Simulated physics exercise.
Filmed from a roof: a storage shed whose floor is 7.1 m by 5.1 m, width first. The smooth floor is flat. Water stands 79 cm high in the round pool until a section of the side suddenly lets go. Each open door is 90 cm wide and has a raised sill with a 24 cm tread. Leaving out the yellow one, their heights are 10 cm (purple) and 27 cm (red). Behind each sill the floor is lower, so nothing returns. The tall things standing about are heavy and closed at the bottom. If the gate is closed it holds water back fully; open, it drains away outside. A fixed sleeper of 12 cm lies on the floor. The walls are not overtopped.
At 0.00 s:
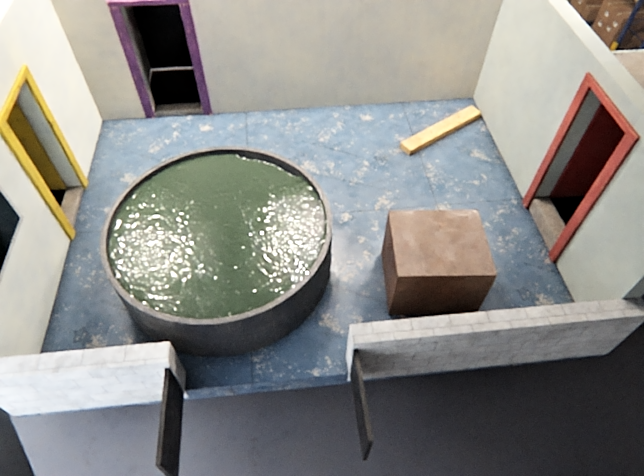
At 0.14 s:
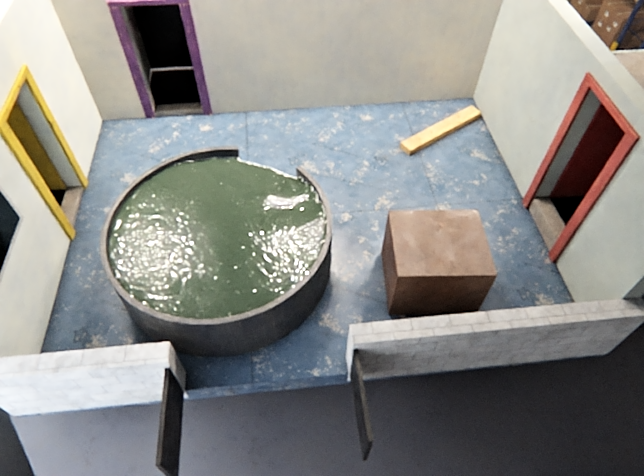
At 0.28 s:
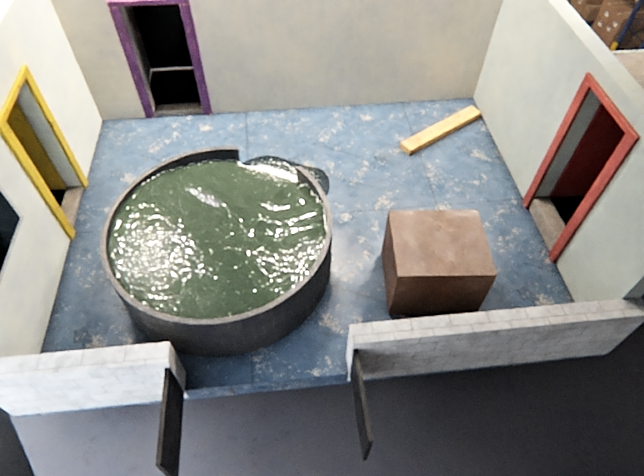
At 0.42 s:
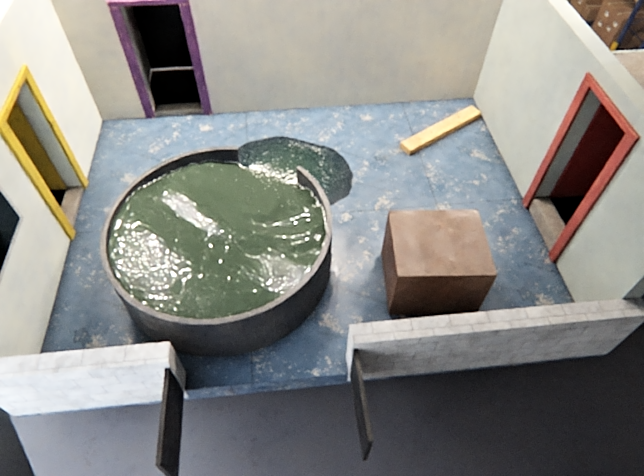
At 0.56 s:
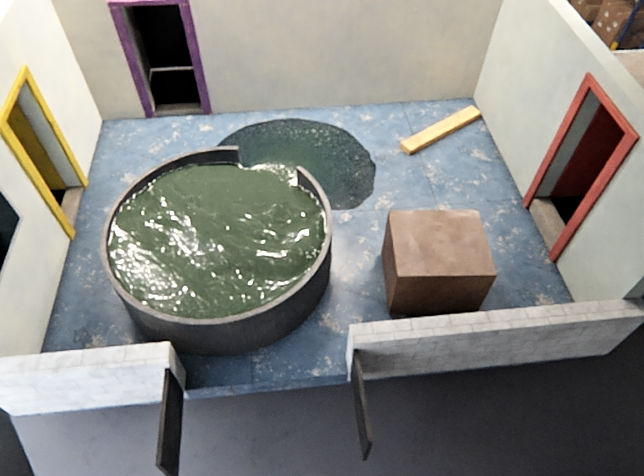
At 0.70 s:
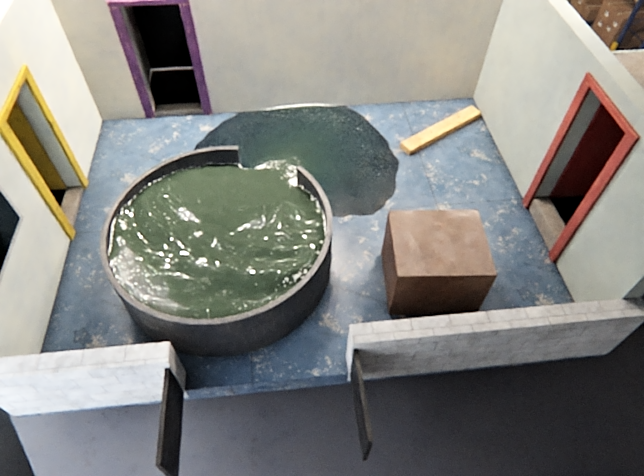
Green water in a round pool poured out through a gap that opened in the far side of its wall, spreading in a widening dark puddle across the blue floor toward the back wall.
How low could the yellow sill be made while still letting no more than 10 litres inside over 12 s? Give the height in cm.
Close to 7 cm is just enough.
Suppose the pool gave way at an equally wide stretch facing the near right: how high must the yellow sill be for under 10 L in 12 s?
Then roughly 7.5 cm.
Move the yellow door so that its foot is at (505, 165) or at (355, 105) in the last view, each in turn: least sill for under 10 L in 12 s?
Roughly 18 and 29 cm.
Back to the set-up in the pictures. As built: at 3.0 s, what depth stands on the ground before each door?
Depths in cm: Purple 9, yellow 2, red 8.
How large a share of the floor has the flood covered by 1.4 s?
Some 35 per cent of it.
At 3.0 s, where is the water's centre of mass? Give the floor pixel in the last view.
At about (288, 201).
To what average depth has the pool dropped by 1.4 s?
Some 62 cm.
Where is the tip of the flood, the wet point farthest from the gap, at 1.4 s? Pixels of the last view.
Around (471, 99).
After 1.4 s water covers 35 % of the floor, deepest (44 cm) near (285, 194); it has not reached the yellow door.
After 3.0 s water covers 55 % of the floor, deepest (48 cm) near (467, 111); it has not reached the yellow door.
After 12.0 s water covers 100 % of the floor, deepest (18 cm) near (428, 133); 12 cm at the yellow door, 5 litres in over its 8 cm sill.
At the yellow door as built, the water arrived by 3.1 s and peaked near 12 cm at 12.0 s.
With a sill of 6 cm, 18 litres would have come in within the 12 s; with 8 cm, 5 litres. So under 10 litres takes about 7 cm.
